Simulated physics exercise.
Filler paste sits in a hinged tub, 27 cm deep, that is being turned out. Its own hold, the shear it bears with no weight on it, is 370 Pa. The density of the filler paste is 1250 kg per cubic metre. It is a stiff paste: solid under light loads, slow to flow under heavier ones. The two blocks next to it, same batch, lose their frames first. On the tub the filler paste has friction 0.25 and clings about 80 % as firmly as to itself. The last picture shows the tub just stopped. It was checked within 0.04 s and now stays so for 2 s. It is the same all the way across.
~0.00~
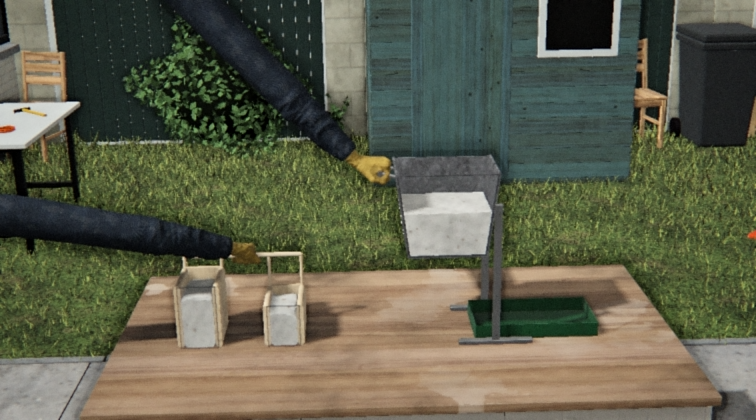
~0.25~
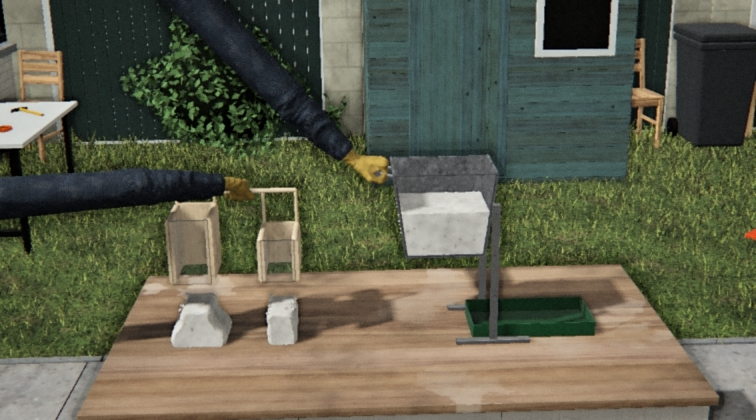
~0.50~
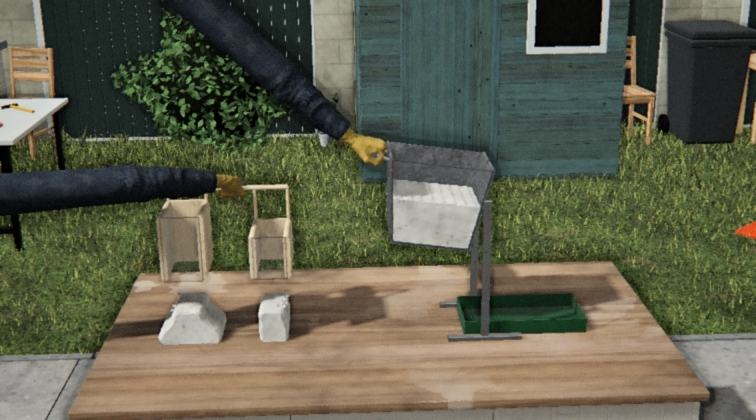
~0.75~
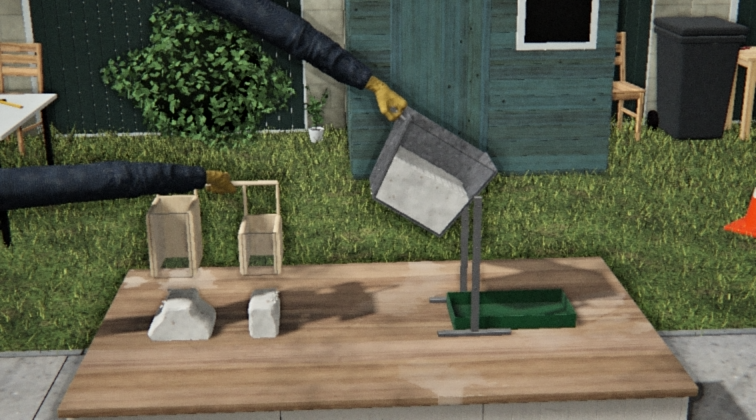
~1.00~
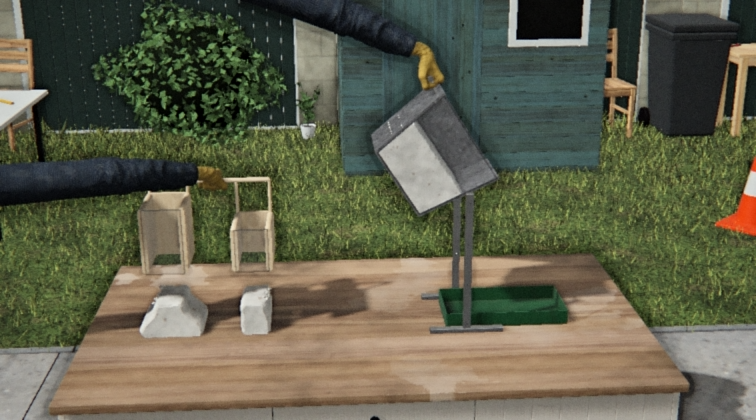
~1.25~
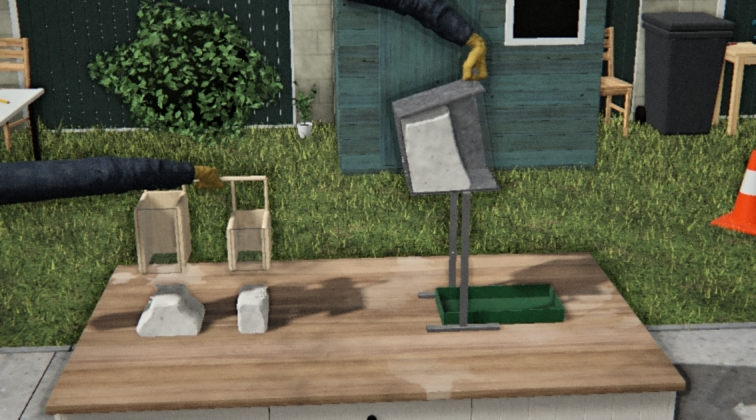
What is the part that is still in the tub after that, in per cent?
The part that is still in the tub after that is near 73 %.
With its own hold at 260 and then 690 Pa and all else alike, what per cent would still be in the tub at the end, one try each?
In that order: 60 %, 100 %.
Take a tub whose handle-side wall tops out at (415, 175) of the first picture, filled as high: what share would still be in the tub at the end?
It would be near 100 %.
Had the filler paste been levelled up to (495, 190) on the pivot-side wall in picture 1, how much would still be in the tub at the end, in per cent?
Then about 50 %.
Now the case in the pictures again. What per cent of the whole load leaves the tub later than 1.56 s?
About 14 %.
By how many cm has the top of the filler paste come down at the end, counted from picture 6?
Roughly 13 cm.
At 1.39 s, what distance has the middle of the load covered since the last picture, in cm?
About 5 cm.
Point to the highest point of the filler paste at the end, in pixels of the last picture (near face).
At about (450, 155).
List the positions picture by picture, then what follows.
In the first picture, handle-side rim at (398, 176), tilt 0 degrees; top of the filler paste at (484, 211); blocks stand 18 cm, 11 cm (left to right).
In the second picture, handle-side rim at (396, 175), tilt 0 degrees; top of the filler paste at (481, 211); blocks stand 13 cm, 11 cm (left to right).
In the third picture, handle-side rim at (393, 159), tilt 8 degrees; top of the filler paste at (399, 198); blocks stand 12 cm, 11 cm (left to right).
In the fourth picture, handle-side rim at (412, 120), tilt 32 degrees; top of the filler paste at (398, 159); blocks stand 12 cm, 11 cm (left to right).
In the fifth picture, handle-side rim at (445, 96), tilt 57 degrees; top of the filler paste at (412, 125); blocks stand 12 cm, 11 cm (left to right).
In the sixth picture, handle-side rim at (485, 92), tilt 80 degrees; top of the filler paste at (445, 116); blocks stand 12 cm, 11 cm (left to right).
After 1.39 s, the tub is at 80 degrees and holds 100 %.
After 1.56 s, the tub is at 80 degrees and holds 87 %.
After 1.73 s, the tub is at 80 degrees and holds 76 %.
After 1.90 s, the tub is at 80 degrees and holds 73 %.
After 3.25 s, at the end, the tub is at 80 degrees and holds 73 %.
